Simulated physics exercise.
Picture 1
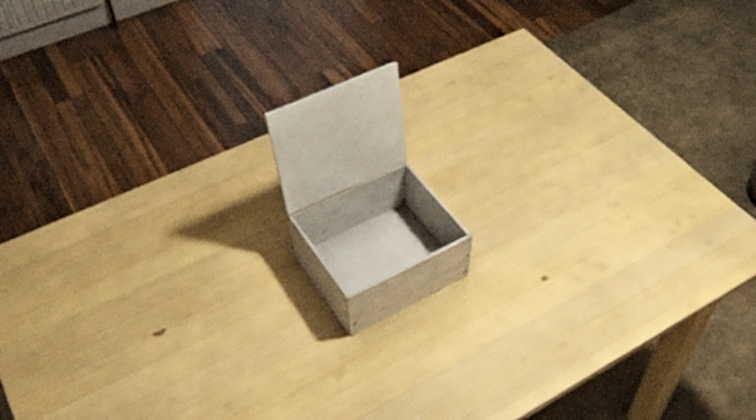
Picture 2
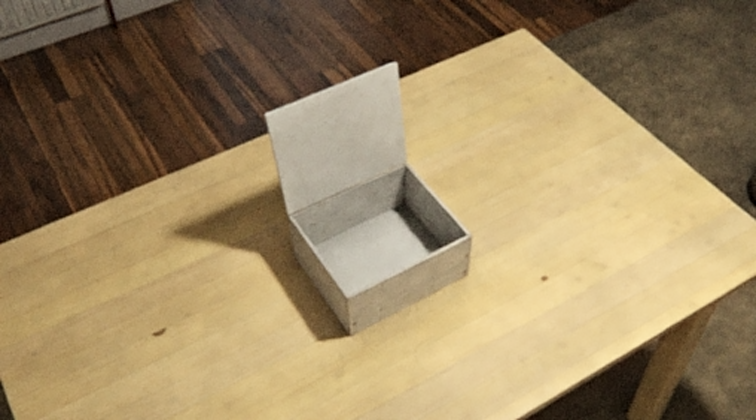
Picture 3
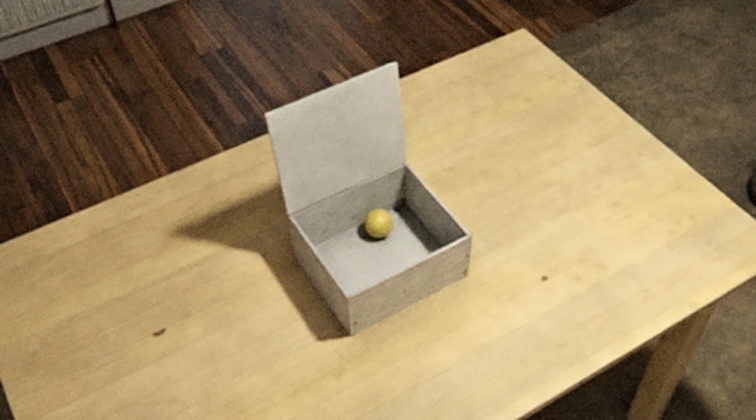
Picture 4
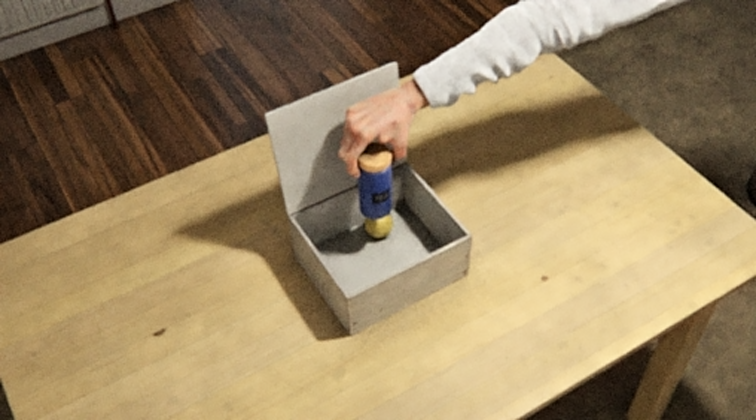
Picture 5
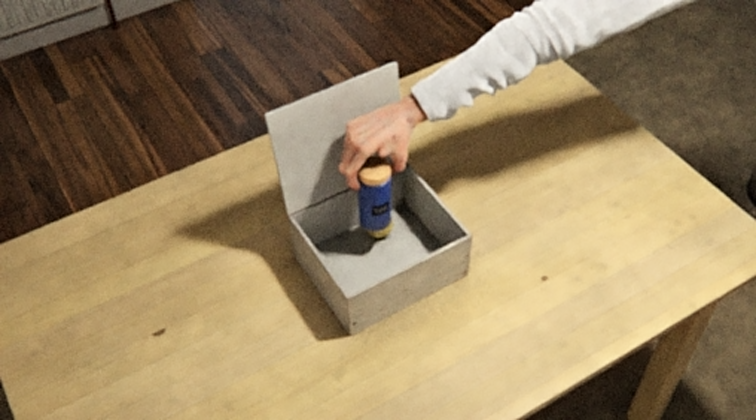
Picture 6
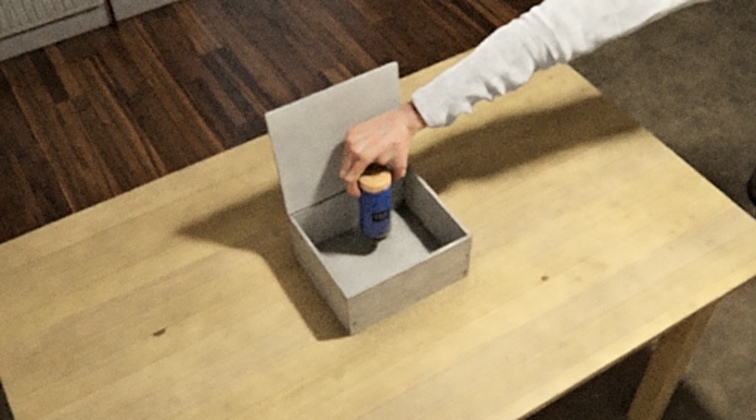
At first, an open, empty wooden box with its lid up sits on a table, and nothing moves. Then a small yellow lemon is in the box, and a hand reaching in from the right holds a blue jar above it, lowering the jar slightly until it covers the lemon from view.
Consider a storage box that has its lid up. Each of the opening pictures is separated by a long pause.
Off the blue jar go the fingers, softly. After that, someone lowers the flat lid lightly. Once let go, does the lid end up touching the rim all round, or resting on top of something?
The lid ends up touching the rim all round.
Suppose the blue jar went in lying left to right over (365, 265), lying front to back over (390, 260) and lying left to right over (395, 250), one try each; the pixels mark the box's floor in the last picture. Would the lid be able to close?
Try 1: Lid goes down; try 2: Lid goes down; try 3: Lid goes down.
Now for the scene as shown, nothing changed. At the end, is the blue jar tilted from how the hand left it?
The blue jar ends up leaning.
Then, 0.90 s after the last picture, lid starting down; blue jar on its side near (392, 265); yellow lemon rolled about its own width.
Then, 1.70 s after the last picture, lid 50° above the rim; blue jar on its side near (393, 266); yellow lemon rolled about its own width.
At rest, lid shut; tipped over in the box, blue jar; moved from the start, yellow lemon. Seen from the same camera at the end, blue jar near (393, 266).
